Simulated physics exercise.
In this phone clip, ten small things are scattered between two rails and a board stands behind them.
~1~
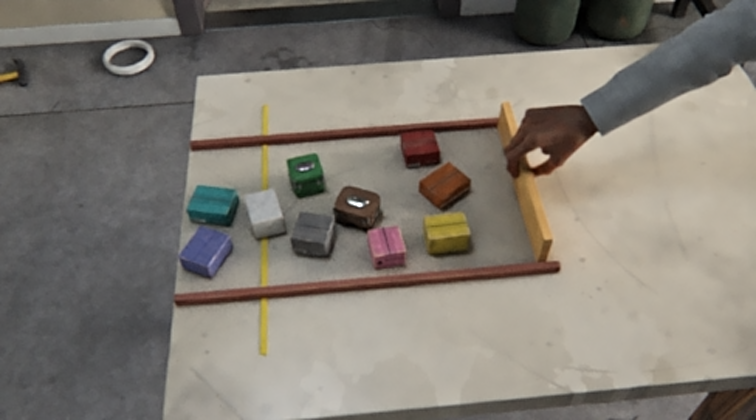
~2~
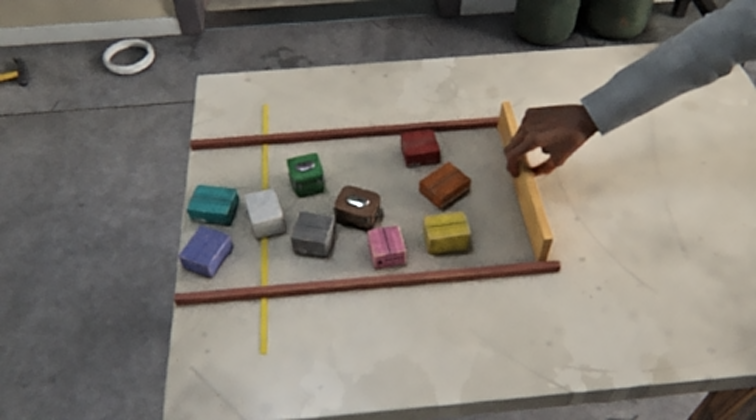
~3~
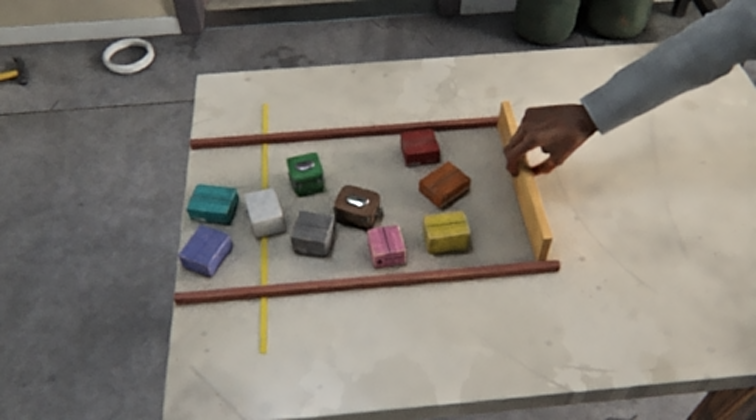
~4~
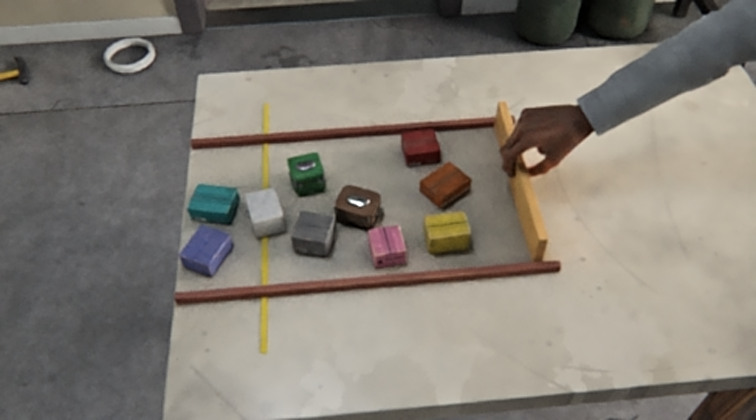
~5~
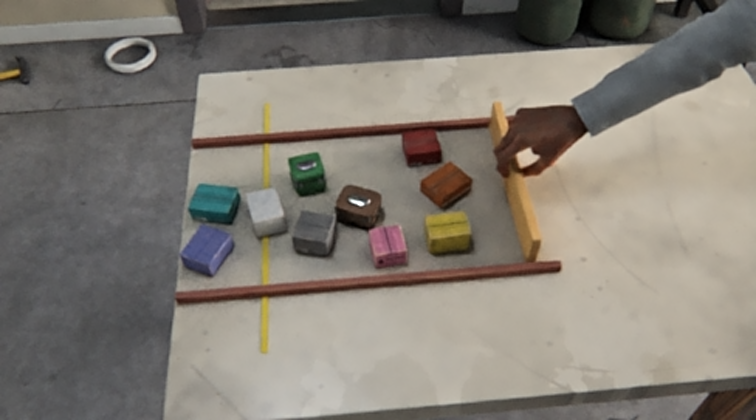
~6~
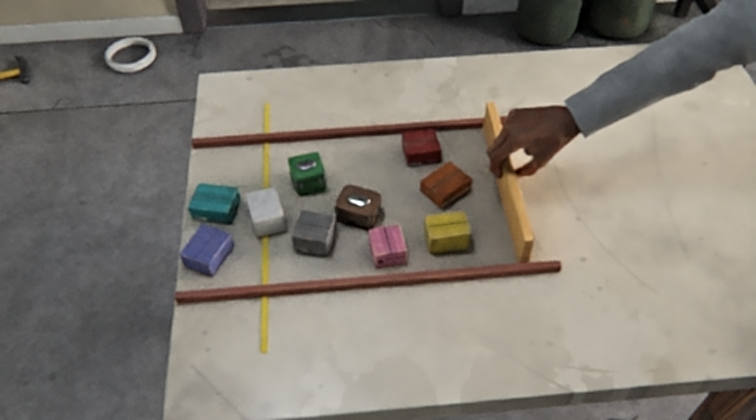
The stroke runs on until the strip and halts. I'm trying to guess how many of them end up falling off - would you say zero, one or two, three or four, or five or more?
You'd see one or two of the bits go off the end there.
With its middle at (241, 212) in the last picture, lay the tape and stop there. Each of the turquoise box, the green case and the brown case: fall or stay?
Going in order, the turquoise box goes off the edge, then the green case keeps its spot, then the brown case keeps its spot.
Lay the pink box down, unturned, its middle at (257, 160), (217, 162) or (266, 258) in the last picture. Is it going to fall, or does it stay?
Try one it is not knocked off; try two it is not knocked off; try three it is not knocked off.
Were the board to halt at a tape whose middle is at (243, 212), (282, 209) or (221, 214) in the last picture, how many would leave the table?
Floor tally per try: 2 / 0 / 6.
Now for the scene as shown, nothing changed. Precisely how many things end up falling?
2.
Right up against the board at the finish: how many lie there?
The count is 4.
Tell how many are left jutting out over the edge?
0 of them.
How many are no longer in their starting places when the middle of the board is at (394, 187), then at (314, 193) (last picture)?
The first number is 5, the next one 8.
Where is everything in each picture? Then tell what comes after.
Blue block (206, 251); turquoise box (213, 205); white block (265, 213); board (522, 178); tape (265, 212), in the first picture.
Turquoise box (213, 205); grey box (313, 234), in the second picture.
White block (265, 213); brown case (358, 208), in the third picture.
Blue block (207, 250); yellow box (446, 233), in the fourth picture.
Turquoise box (215, 203); orange box (446, 185), in the fifth picture.
Blue block (207, 250); turquoise box (215, 203); white block (266, 212); board (506, 179); tape (266, 210), in the sixth picture.
Soon after, none off yet; blue block at rest near (207, 250); turquoise box at rest near (215, 203); white block at rest near (266, 212).
By the end, the number that fall off is one or two; fallen, turquoise box and blue block.
